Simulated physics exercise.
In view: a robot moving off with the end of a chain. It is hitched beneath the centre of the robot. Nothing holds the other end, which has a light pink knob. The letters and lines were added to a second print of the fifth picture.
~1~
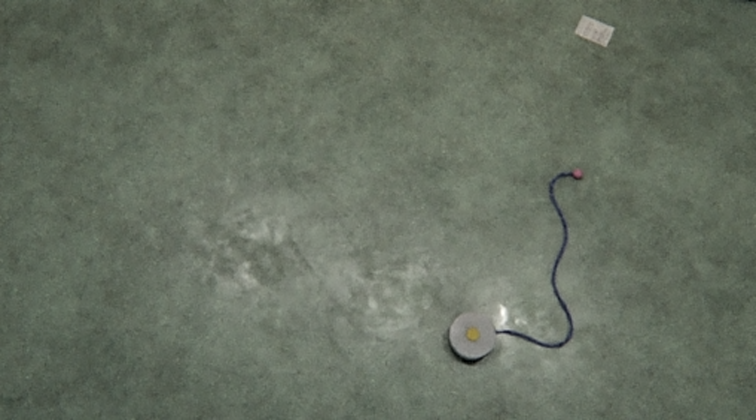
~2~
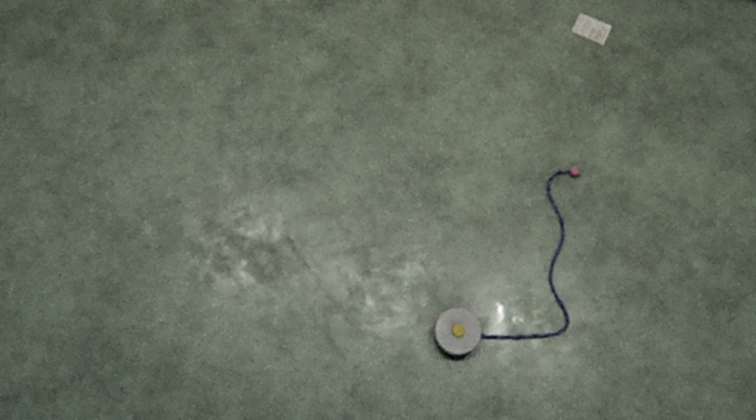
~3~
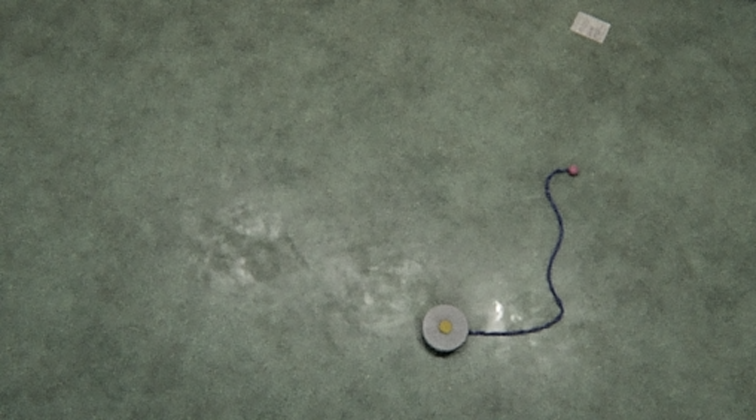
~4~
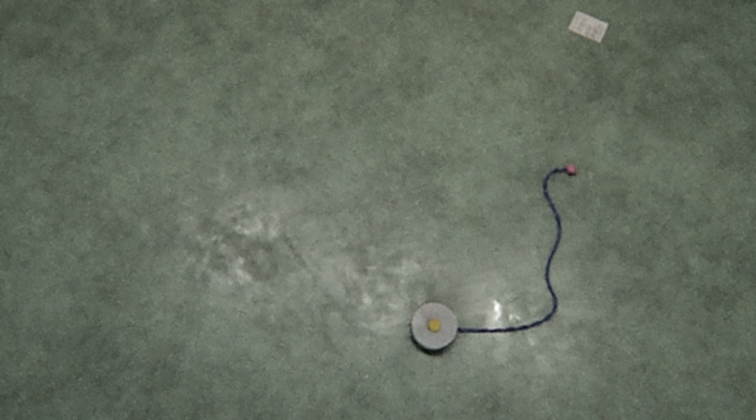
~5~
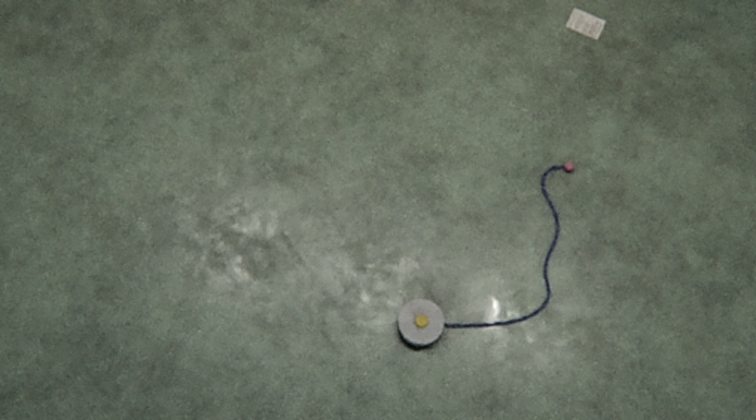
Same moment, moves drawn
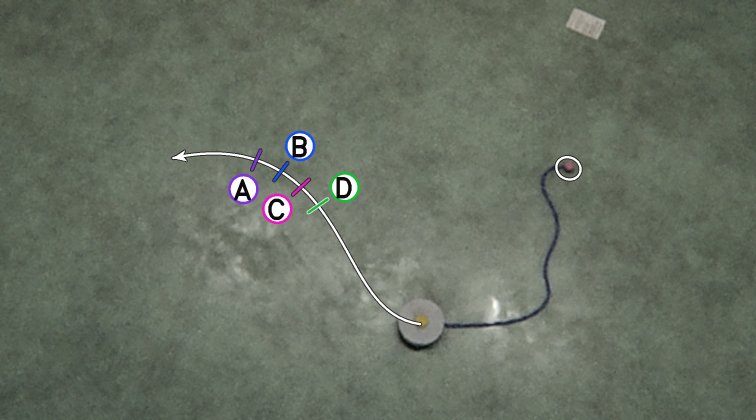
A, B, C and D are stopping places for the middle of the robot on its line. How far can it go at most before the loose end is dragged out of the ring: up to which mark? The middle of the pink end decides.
Mark C.
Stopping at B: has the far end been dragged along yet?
Yes.
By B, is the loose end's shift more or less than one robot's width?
Less.
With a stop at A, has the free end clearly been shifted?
Yes.
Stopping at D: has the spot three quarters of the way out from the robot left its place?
Yes.
On the marked copy, A at (256, 160); B at (281, 172); C at (301, 187); D at (318, 206); the ring at (568, 168); the route from (420, 324) via (316, 203) to (173, 158).
Taking C. A third of the way, robot (367, 283), middle of the chain (516, 272), free end (569, 167).
Two thirds of the way, robot (333, 226), middle of the chain (481, 255), free end (569, 167).
When it is over, robot (300, 184), middle of the chain (445, 227), free end (563, 168); the free end is still in its ring.
As for the rest, A drags the free end to (540, 188); B drags the free end to (556, 177); D is safe but short.
